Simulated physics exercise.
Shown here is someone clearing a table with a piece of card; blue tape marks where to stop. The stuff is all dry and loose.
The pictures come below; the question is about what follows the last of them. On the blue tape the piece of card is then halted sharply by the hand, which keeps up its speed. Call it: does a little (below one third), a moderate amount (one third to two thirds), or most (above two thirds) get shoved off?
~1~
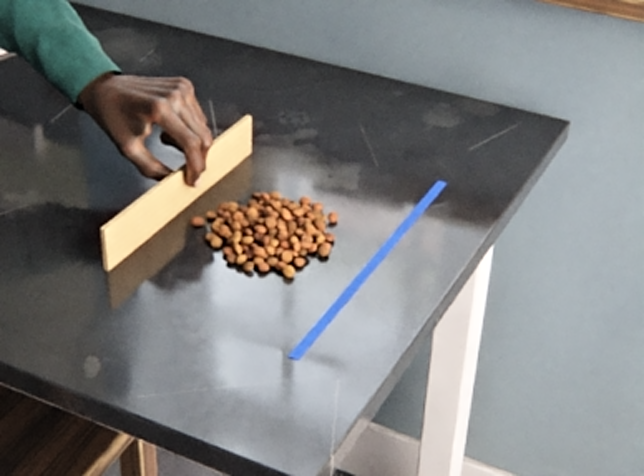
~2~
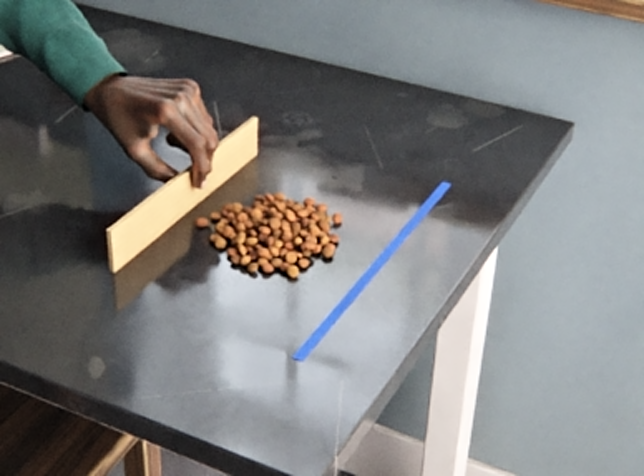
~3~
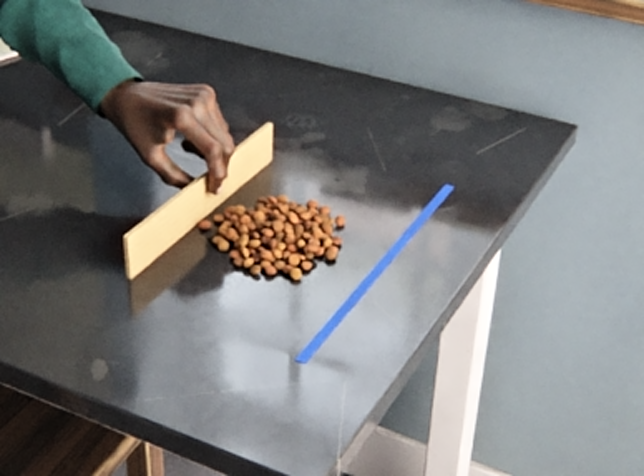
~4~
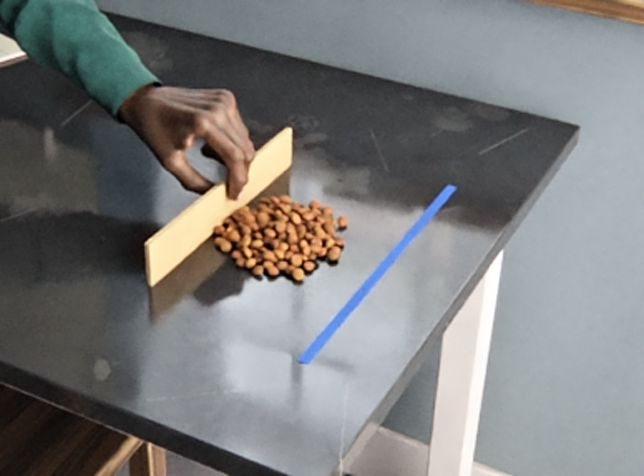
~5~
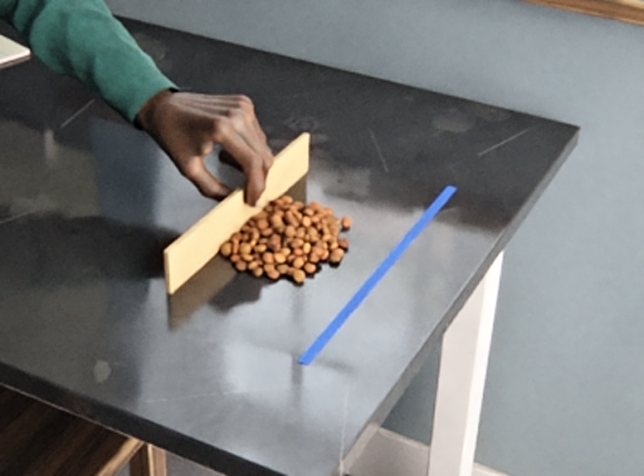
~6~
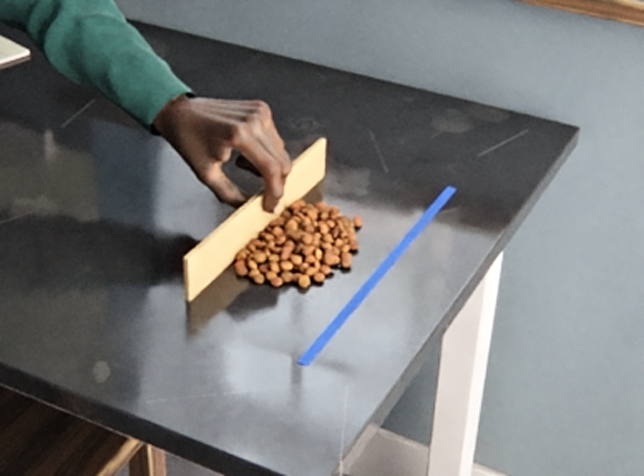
A little, below one third.
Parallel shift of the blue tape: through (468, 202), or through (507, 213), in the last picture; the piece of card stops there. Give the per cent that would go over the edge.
Note: Case one around 40 in a hundred, case two around 100 in a hundred.
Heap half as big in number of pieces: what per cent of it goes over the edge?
Roughly 0 percent.
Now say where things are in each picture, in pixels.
Piece of card (116, 239), at rest; blue tape (436, 190), about a palm's width from the edge; edge at (451, 289); the heap (270, 231), bits of dog kibble, in the first picture.
Piece of card (122, 240), in the second picture.
Piece of card (139, 247); the heap (277, 234), in the third picture.
Piece of card (160, 254), in the fourth picture.
Piece of card (179, 261); the heap (290, 240), roughly half pushed along, in the fifth picture.
Piece of card (198, 268); blue tape (446, 196); edge at (461, 295); the heap (296, 243), almost all pushed along, in the sixth picture.
Just after the last frame, piece of card still moving, near (327, 212); heap all on the table, its front near (398, 287).
A moment on, piece of card stopped at the blue tape; heap just a few over the edge.
Further on, piece of card stopped at the blue tape; heap about a tenth over the edge.
When it is over, piece of card stopped at the blue tape; heap about a tenth over the edge.
